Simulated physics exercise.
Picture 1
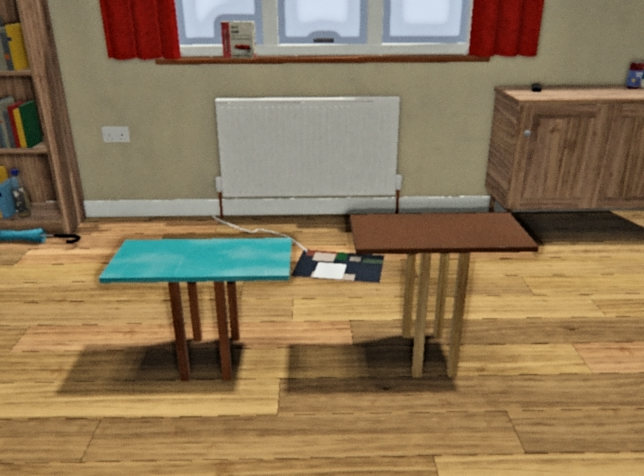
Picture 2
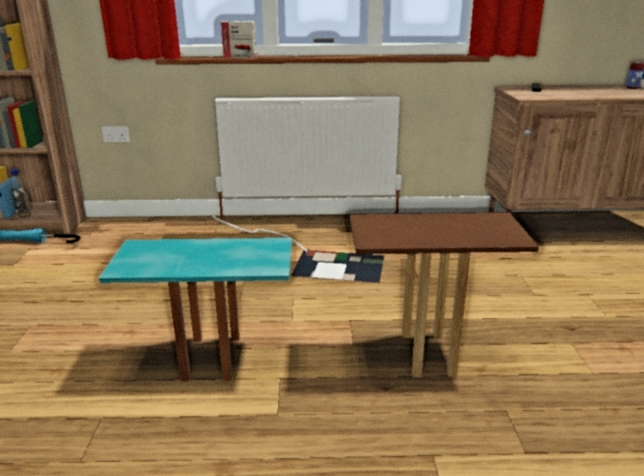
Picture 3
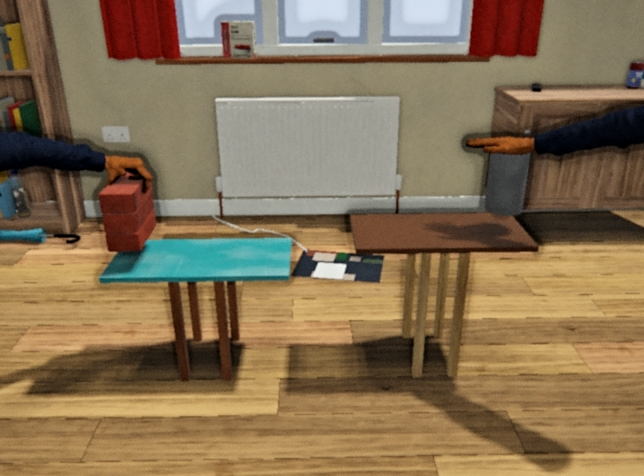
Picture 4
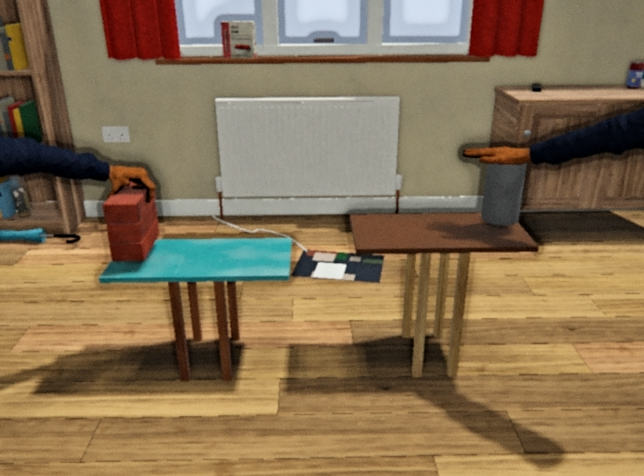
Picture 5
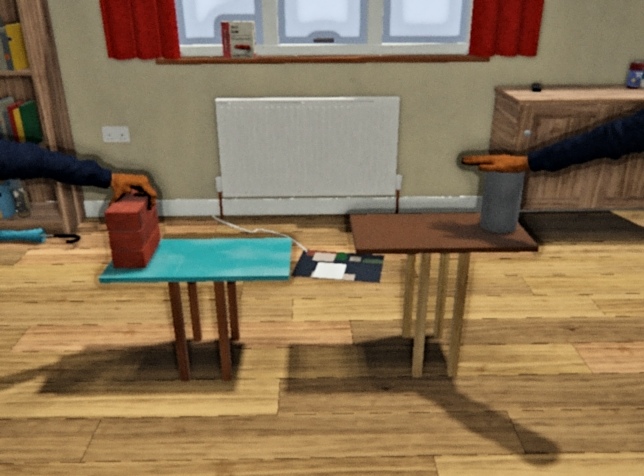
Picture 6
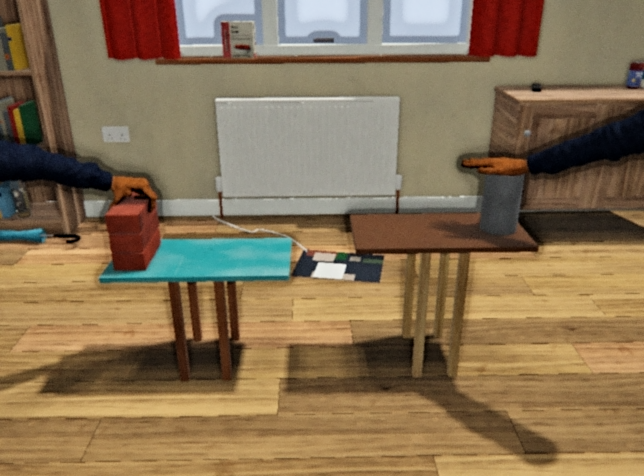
Two gloved hands lower red bricks and a gray roll onto two small tables.
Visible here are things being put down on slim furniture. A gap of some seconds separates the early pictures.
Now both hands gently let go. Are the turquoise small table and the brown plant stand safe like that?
Outcome: The turquoise small table tips up and the brown plant stand stays flat on its feet.
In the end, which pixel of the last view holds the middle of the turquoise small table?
At about (90, 296).
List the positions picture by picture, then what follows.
The first picture shows turquoise small table (202, 259); brown plant stand (438, 232).
The second picture shows brown plant stand (438, 232).
The third picture shows still on the way; turquoise small table (202, 259); right roll (507, 180).
The fourth picture shows still on the way; brown plant stand (438, 232); left bricks (133, 221).
The fifth picture shows still on the way; turquoise small table (202, 259); right roll (502, 198).
The sixth picture shows in place, still held; turquoise small table (202, 259); brown plant stand (438, 232); left bricks (135, 230).
Then, 0.58 s past the last view, turquoise small table leaning 30° off how it started near (144, 263); brown plant stand at rest near (438, 232).
Finally, the turquoise small table goes over, near (90, 296); the brown plant stand keeps steady, near (437, 232).
